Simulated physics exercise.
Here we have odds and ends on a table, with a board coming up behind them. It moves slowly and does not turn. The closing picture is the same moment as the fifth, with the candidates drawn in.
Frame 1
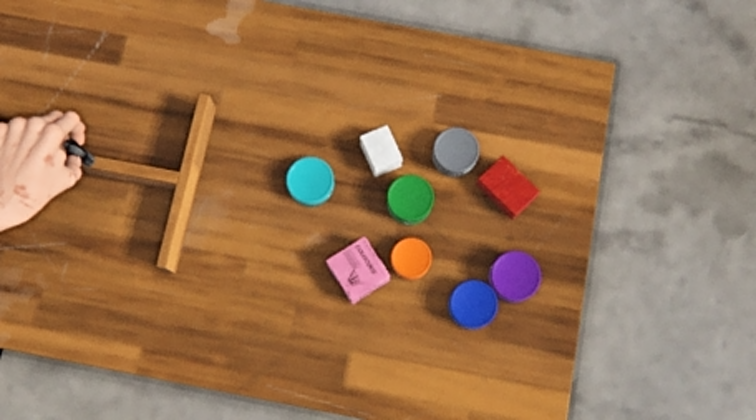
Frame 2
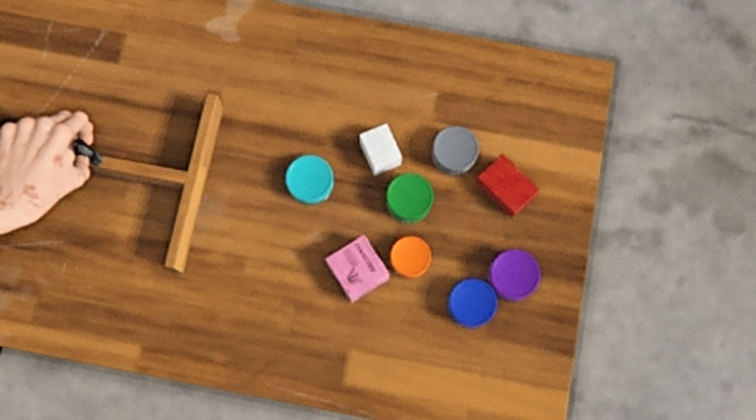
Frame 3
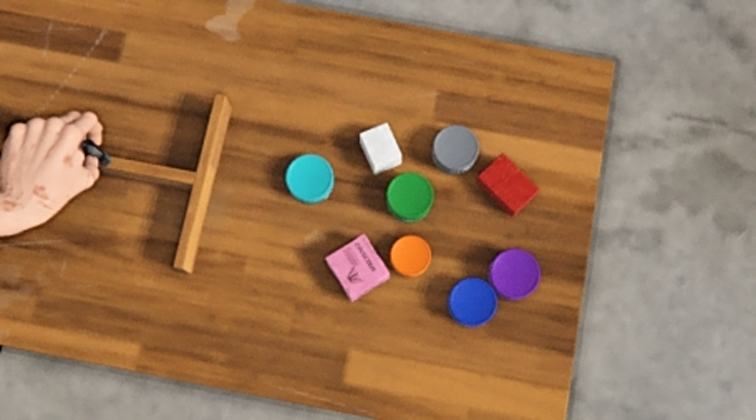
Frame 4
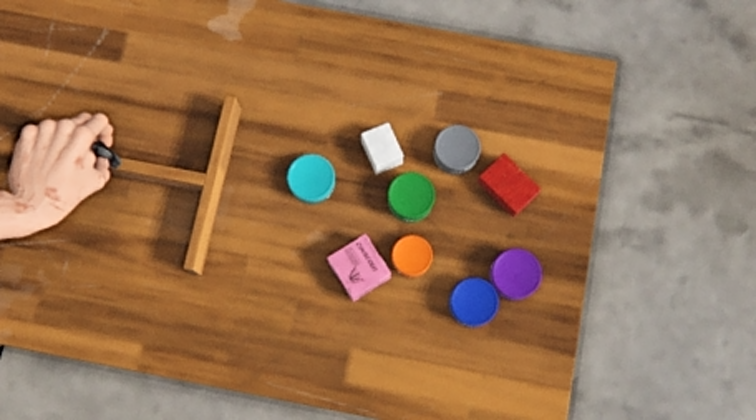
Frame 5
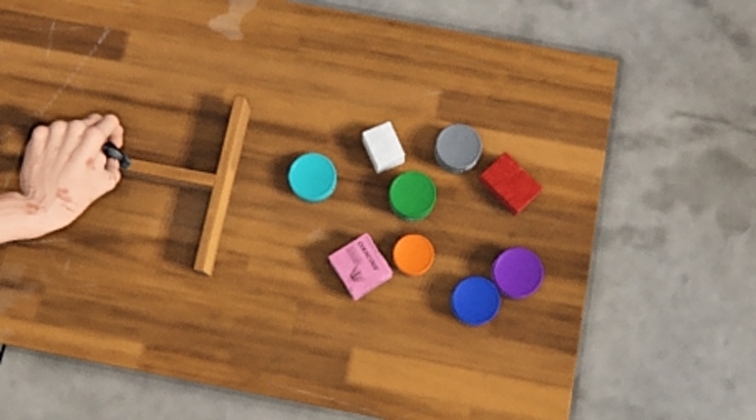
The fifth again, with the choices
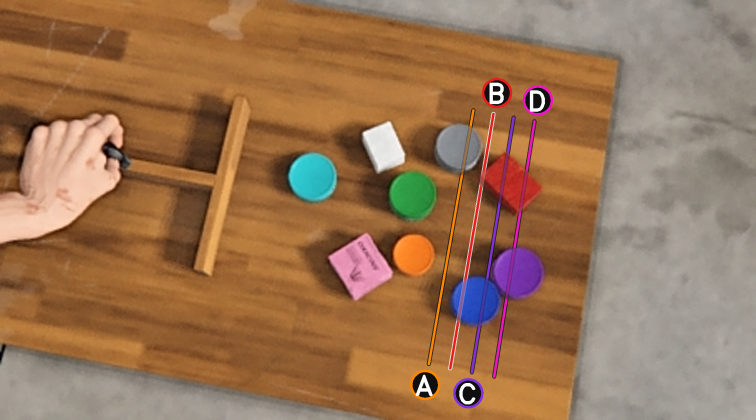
On a wooden table, a hand slowly pushed a T-shaped wooden board a short way right, toward a scattered group of colourful round tubs and small blocks, which stayed where they were, untouched.
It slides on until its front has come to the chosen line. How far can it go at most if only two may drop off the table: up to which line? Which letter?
As far as mark D.
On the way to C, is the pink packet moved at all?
Yes.
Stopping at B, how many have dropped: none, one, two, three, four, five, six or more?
The count is none.
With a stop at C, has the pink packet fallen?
No.
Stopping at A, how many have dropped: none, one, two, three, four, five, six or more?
By then, none.
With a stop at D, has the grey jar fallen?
By then, no.
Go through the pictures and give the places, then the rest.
In the first picture, red block (508, 188); orange tub (411, 259); pink packet (359, 270).
In the second picture, board (191, 178); purple jar (513, 276).
In the third picture, board (199, 179); blue tub (472, 303).
In the fourth picture, board (210, 180); grey jar (456, 150).
In the fifth picture, board (220, 181); red block (510, 184); orange tub (413, 256); pink packet (361, 267).
On the copy, A at (452, 233); B at (473, 237); C at (493, 241); D at (515, 245).
On D. First, board (326, 201); turquoise tub (361, 188); purple jar (516, 274).
Then, board (433, 221); red block (529, 188); green tub (508, 223).
Finally, board (516, 237); green tub (590, 242); blue tub (574, 339); none fallen.
By contrast, A is within the limit but short; B is within the limit but short; C is within the limit but short.
